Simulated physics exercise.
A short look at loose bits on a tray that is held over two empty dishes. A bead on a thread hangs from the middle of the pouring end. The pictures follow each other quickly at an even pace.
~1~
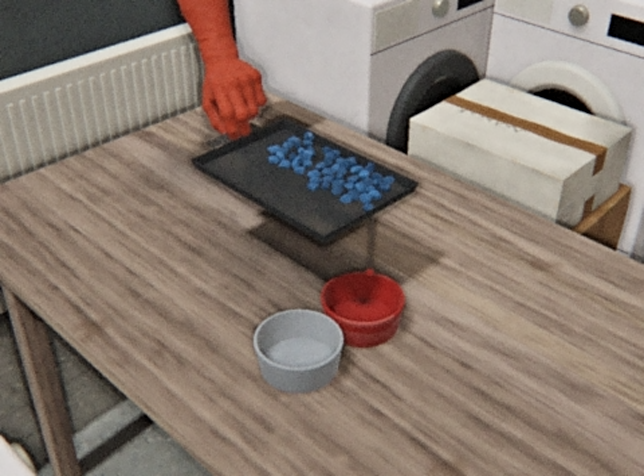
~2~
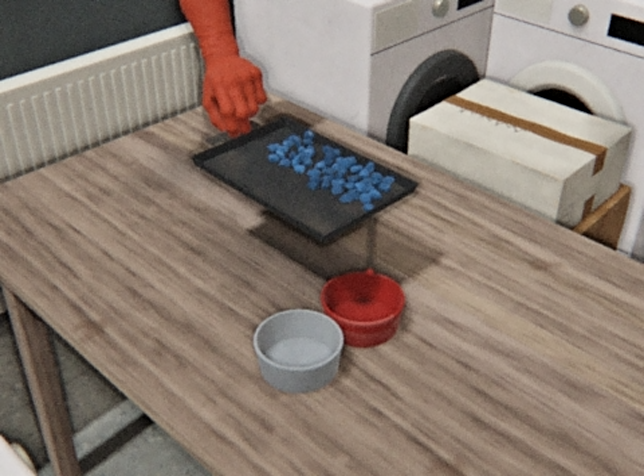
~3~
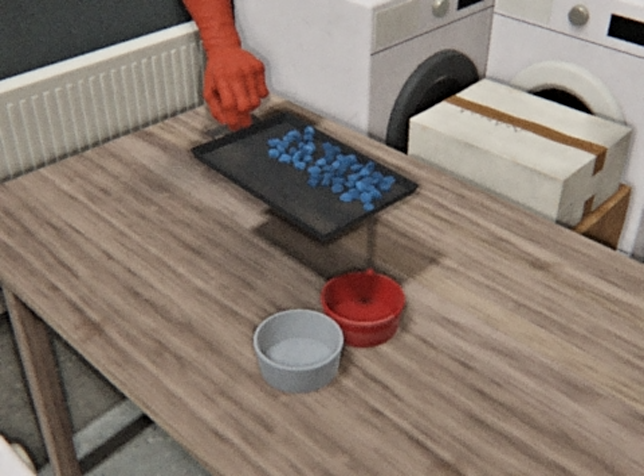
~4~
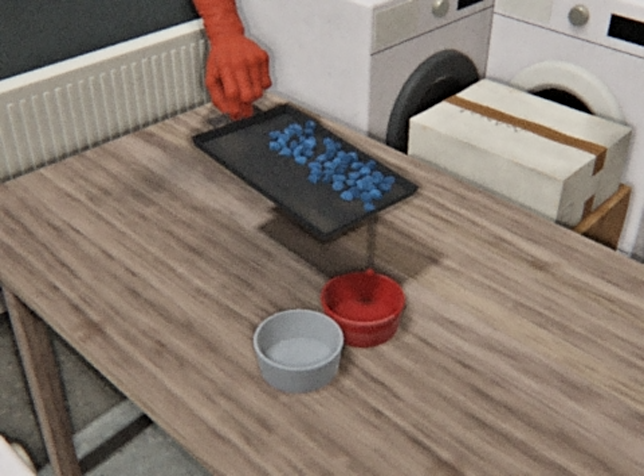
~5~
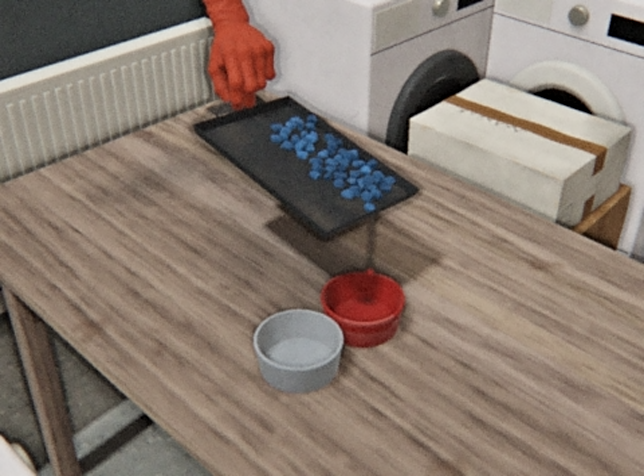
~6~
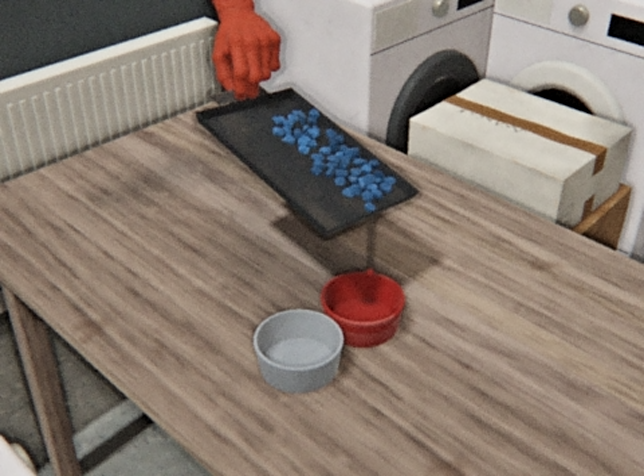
At first a red hand holds a dark tray of small blue stones level above a wooden table, near a grey dish and a red dish, both empty. Then the hand shifts slightly right and the tray gradually tilts, its near right corner lowest, while the stones barely move on it.
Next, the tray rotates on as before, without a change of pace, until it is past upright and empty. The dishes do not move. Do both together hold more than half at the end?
The two hold less than half of the load.
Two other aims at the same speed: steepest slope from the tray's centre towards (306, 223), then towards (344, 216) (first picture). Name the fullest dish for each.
At the first place the right one, at the second right.
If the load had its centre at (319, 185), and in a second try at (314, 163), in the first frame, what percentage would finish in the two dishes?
About 10 and 0 per cent.
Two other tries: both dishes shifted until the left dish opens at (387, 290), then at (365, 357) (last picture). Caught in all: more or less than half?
One: Above a half. Two: Under half.
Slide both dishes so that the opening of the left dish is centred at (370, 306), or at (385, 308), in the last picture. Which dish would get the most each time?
In turn: The right-hand dish; the right one.
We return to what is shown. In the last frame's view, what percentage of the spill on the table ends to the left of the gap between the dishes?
Close to 0 per cent.
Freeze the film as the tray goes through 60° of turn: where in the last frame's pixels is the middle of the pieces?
Roughly at (380, 162).
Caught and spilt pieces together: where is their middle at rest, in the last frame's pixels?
Close to (427, 291).
Soon, tray tipped steeply; all on the tray.
A while on, tray tipped right over; a small part on the tray; most outside both; about a quarter in the air.
Towards the end, tray tipped past a quarter turn; all outside both.
Finally, tray tipped past a quarter turn; none in the left dish; none in the right dish; all outside both.
